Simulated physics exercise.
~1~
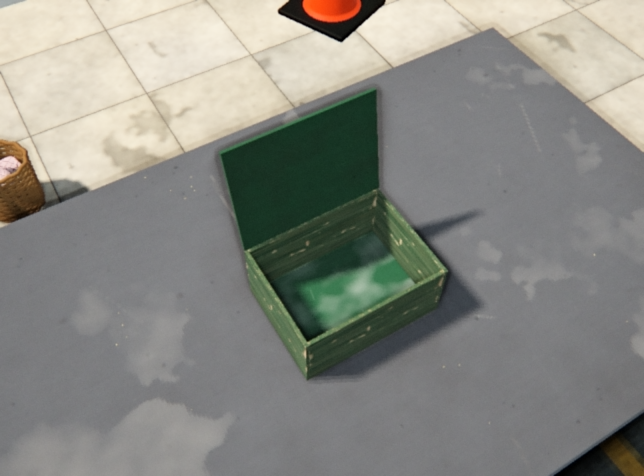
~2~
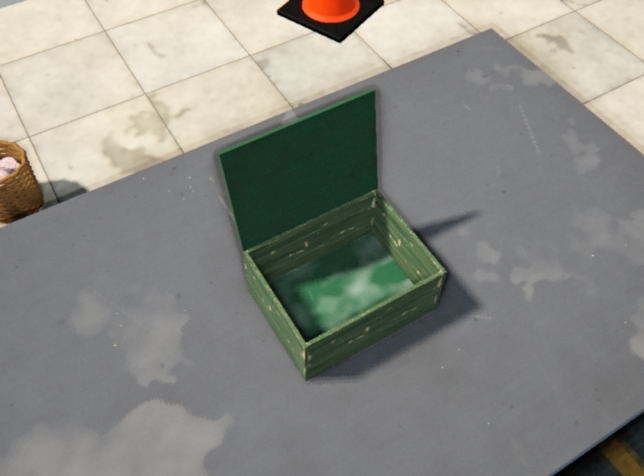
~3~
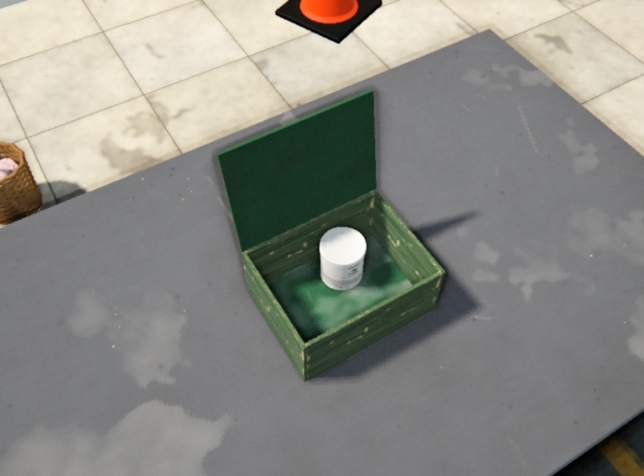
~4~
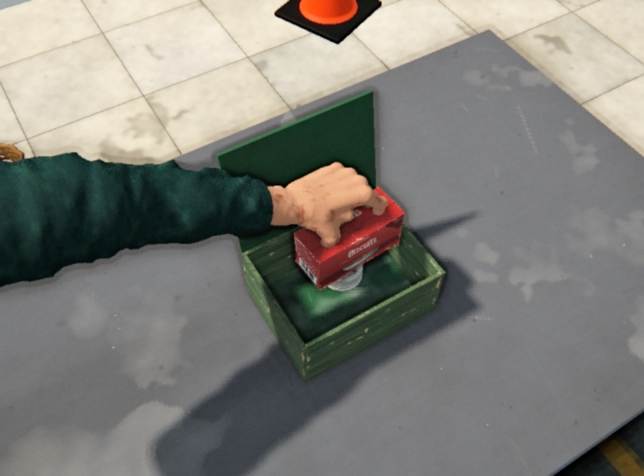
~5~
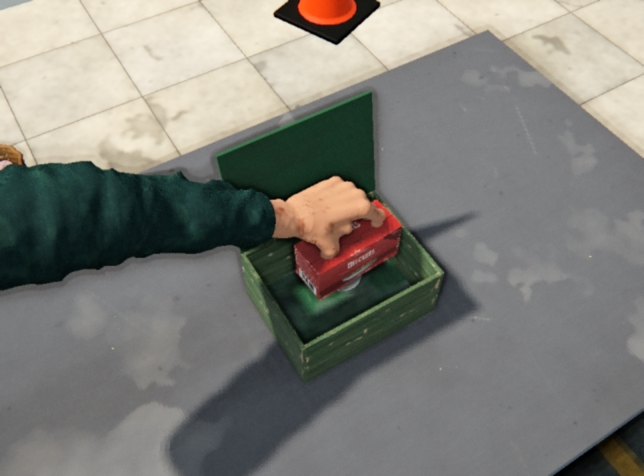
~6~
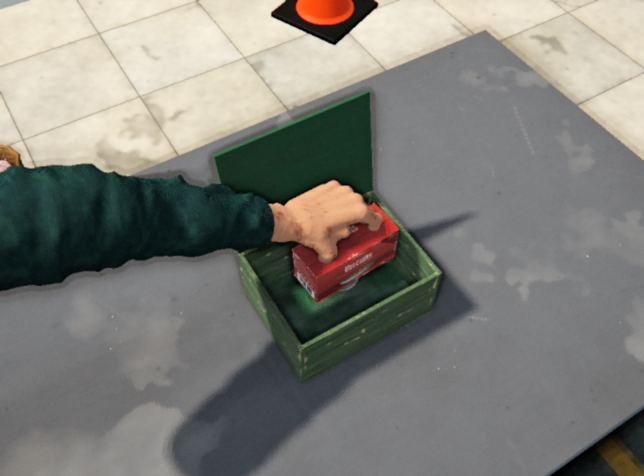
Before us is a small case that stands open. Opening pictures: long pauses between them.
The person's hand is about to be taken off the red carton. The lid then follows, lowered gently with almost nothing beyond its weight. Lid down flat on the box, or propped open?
Down flat.
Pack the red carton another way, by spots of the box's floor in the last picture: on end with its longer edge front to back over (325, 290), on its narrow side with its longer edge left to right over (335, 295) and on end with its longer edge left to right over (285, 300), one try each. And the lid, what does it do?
On the first go the lid is stopped short, on the second it comes to rest closed, on the third it is stopped short.
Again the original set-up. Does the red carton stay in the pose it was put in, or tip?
Well, it ends up skewed.
Then, 0.90 s on from there, lid starting down; red carton on its side near (357, 308).
Then, 1.60 s on from there, lid 52° above the rim; red carton on its side near (357, 308).
Then, 1.90 s on from there, lid 10° above the rim; red carton on its side near (357, 308).
In the end, lid shut; toppled in the box, red carton; white tin unmoved. At the end, from the last picture's camera, red carton near (357, 308).
